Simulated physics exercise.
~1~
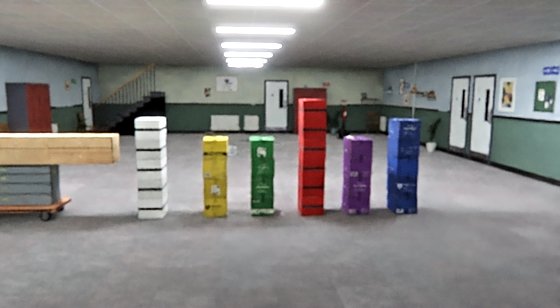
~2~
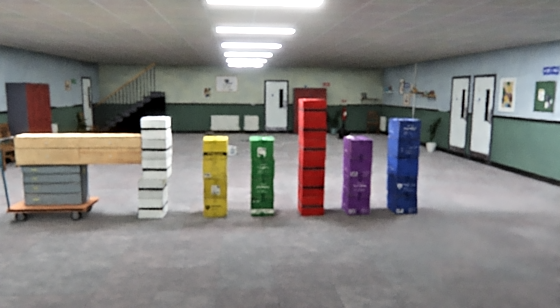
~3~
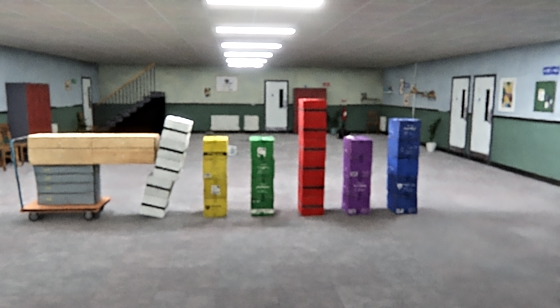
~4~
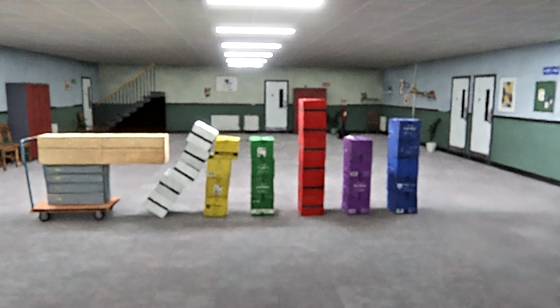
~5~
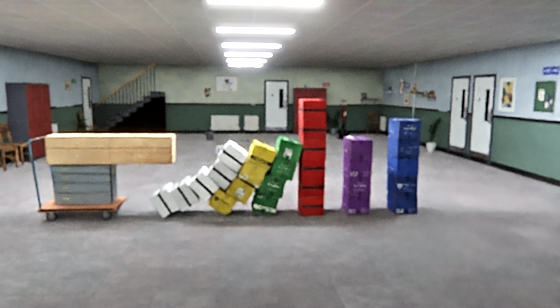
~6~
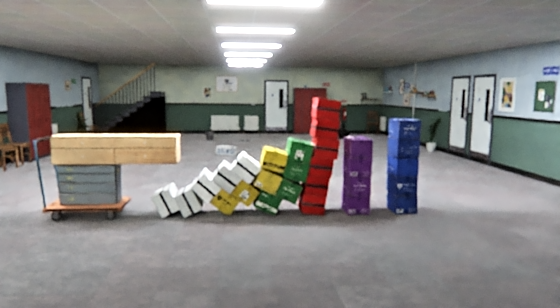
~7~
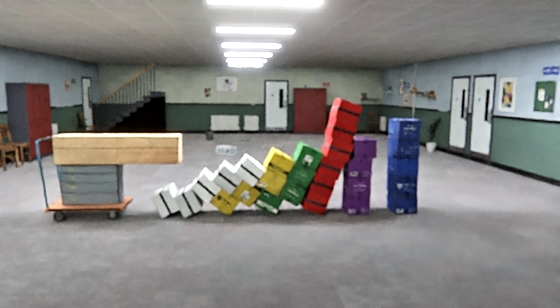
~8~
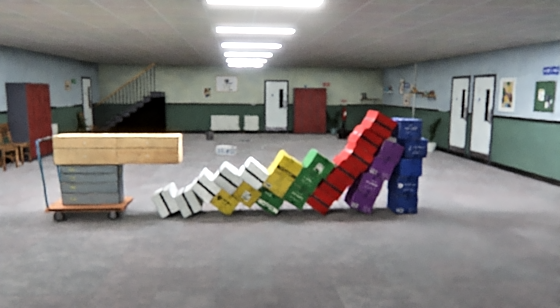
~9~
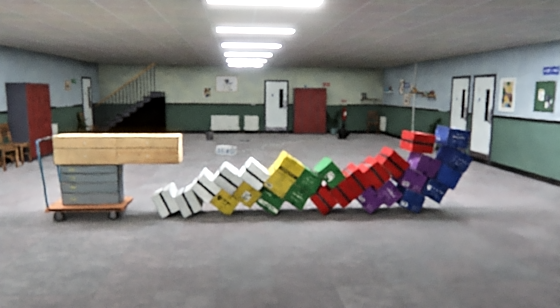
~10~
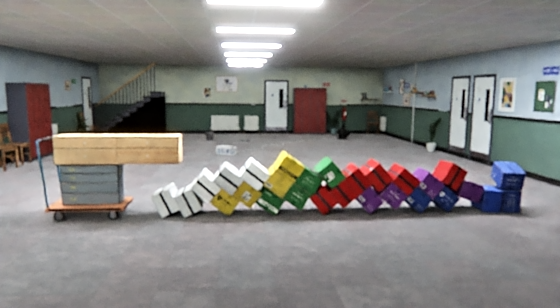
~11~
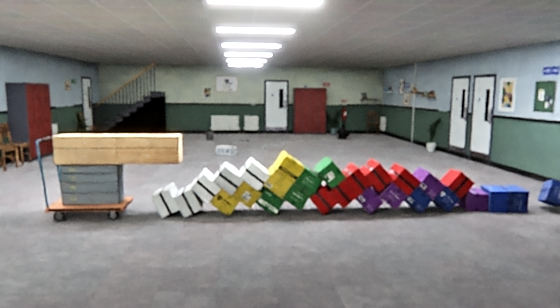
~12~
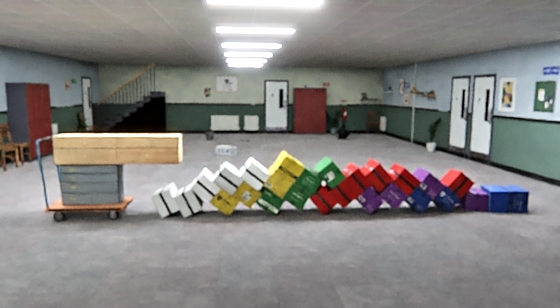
In a wide hall with green-and-white walls and a grey floor, seen from a fixed spot in front, stacks of boxes stand in a row, white, yellow, green, tall red, purple and blue from left to right. A trolley carrying a long wooden case rolls in from the left, and the jutting case pushes the white stack over to the right. The white boxes topple into the yellow, which tips against the green, and the red stack begins to lean. Red then drives into purple and blue, and they collapse rightward. The boxes end in a low, slanting line, with blue ones lying at the far right and the trolley standing still at the left.
